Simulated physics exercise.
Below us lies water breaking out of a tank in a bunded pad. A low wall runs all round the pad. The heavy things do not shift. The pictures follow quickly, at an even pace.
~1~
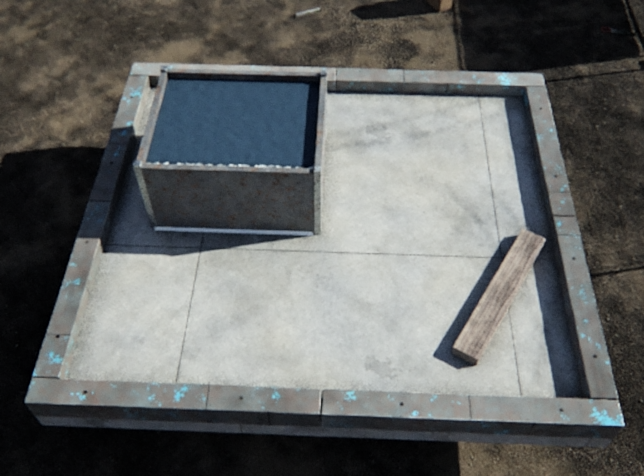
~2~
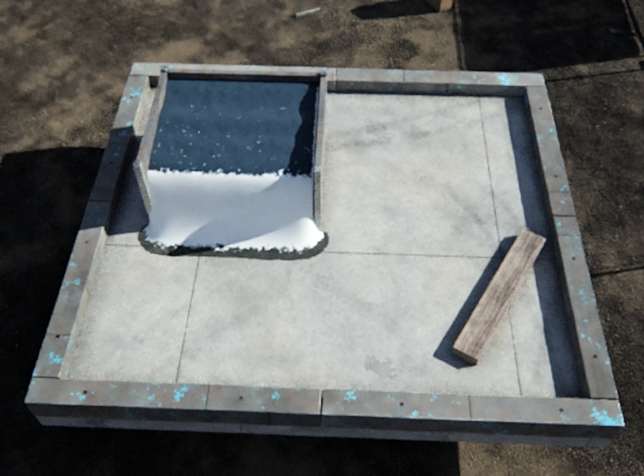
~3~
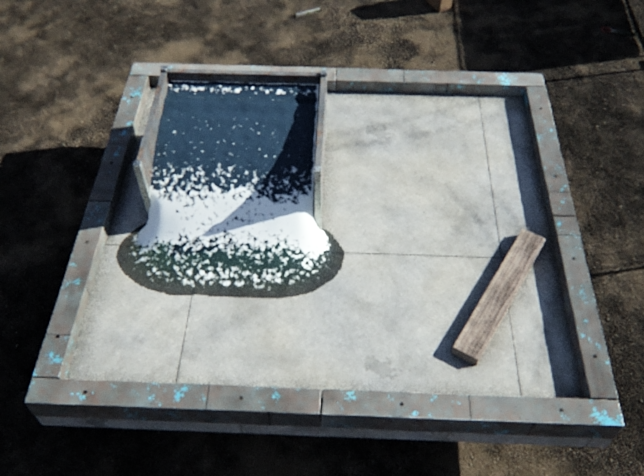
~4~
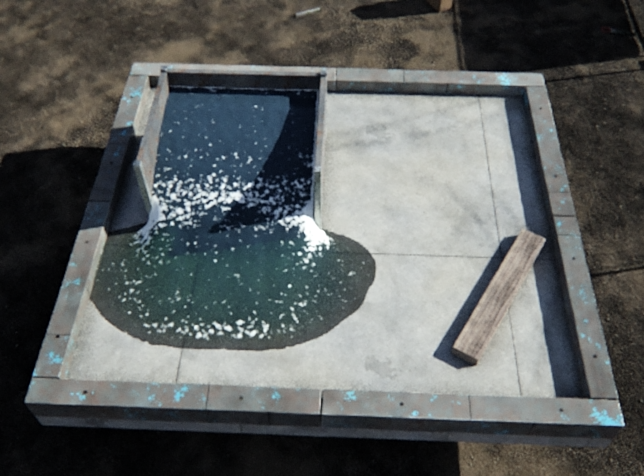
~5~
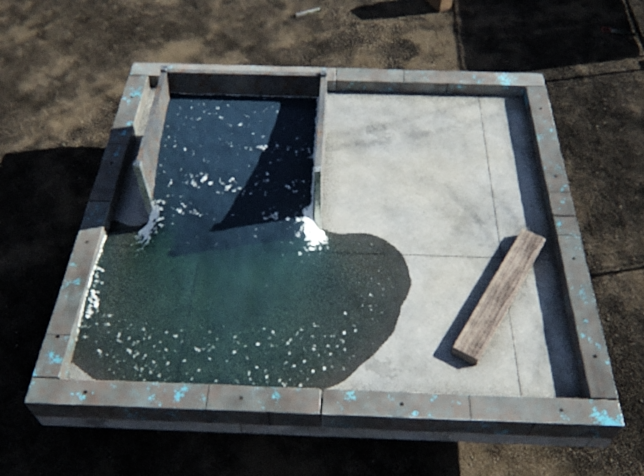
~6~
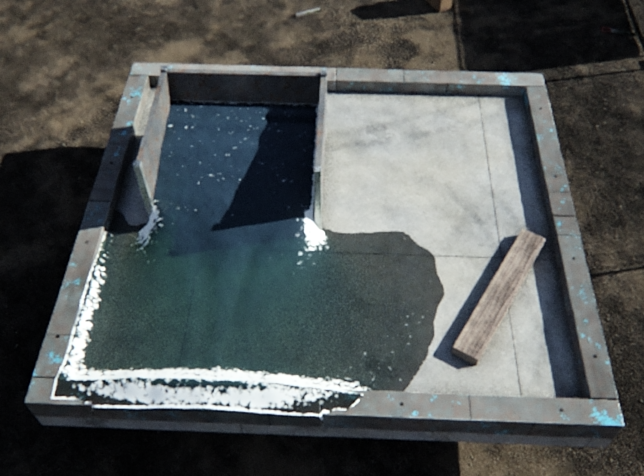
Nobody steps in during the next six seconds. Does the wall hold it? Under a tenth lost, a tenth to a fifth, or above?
It loses more than a fifth.
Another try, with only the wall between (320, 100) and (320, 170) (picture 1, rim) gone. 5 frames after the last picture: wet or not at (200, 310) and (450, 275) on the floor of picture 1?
One after the other: Not flooded, covered.
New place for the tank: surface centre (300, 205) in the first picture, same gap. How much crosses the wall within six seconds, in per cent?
Some 50 per cent.
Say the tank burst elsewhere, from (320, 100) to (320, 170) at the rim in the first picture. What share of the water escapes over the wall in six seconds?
Some 24 per cent.
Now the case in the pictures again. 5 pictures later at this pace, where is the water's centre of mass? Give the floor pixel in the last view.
I would point to (239, 264).
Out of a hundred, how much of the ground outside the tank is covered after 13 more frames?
Close to 50 %.
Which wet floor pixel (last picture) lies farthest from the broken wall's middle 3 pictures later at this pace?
Close to (523, 402).
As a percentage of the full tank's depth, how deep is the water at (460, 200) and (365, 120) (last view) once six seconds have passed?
About 6 and 6 per cent.
A moment on, water covers 35 % of the floor; the low wall has let 6 % over.
Next, water covers 35 % of the floor; the low wall has let 15 % over.
Then, water covers 45 % of the floor; the low wall has let 35 % over.
Later, water covers 65 % of the floor; the low wall has let 39 % over.
In the end, water covers 75 % of the floor; the low wall has let 39 % over.
